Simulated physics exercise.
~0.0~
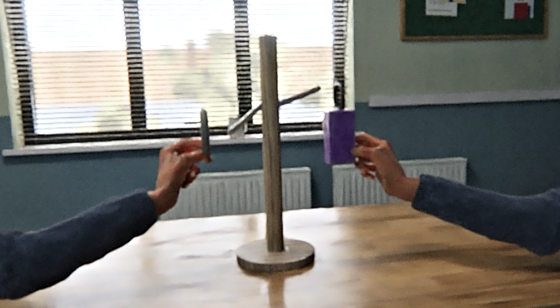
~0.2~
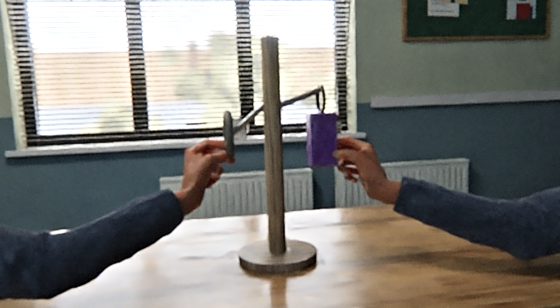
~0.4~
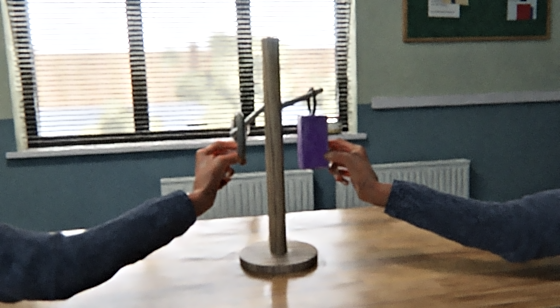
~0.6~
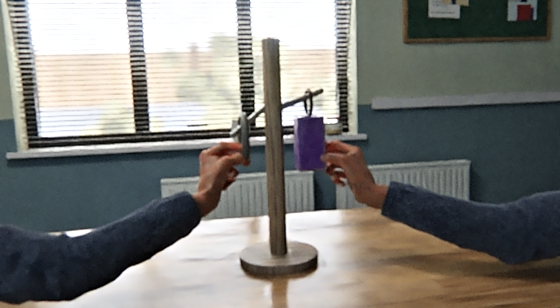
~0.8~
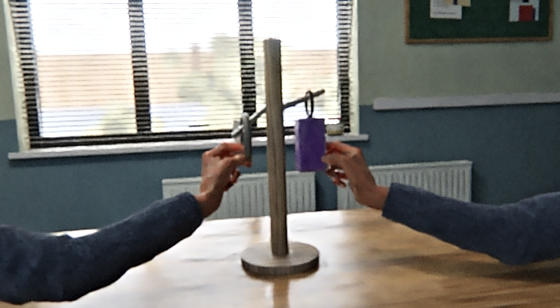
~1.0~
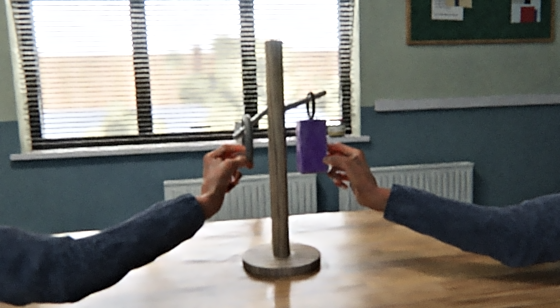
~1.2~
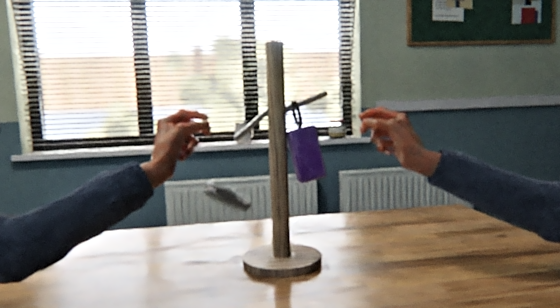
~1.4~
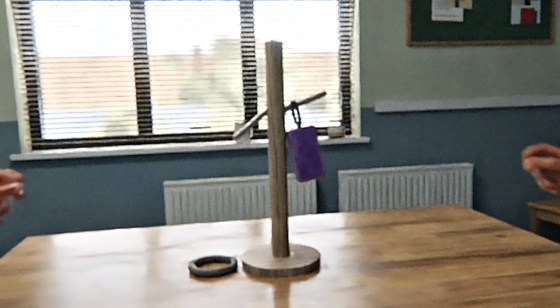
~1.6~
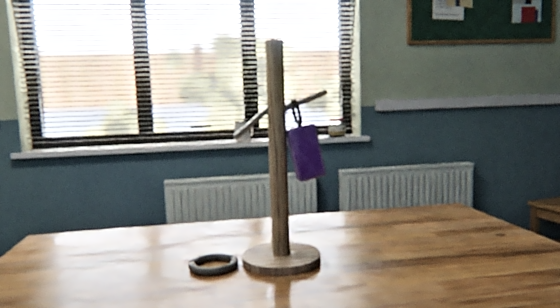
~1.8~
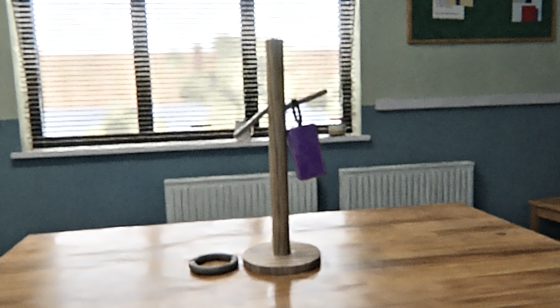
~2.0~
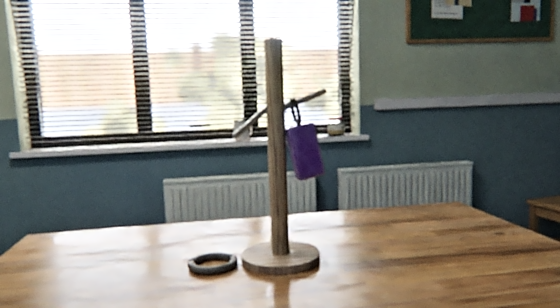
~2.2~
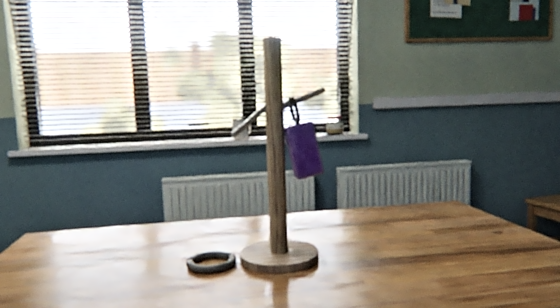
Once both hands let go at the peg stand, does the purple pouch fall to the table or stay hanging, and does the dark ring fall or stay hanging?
The dark ring slips down and ends up lying on the table beside the stand's base. The purple pouch stays hanging from the peg, slightly tilted.
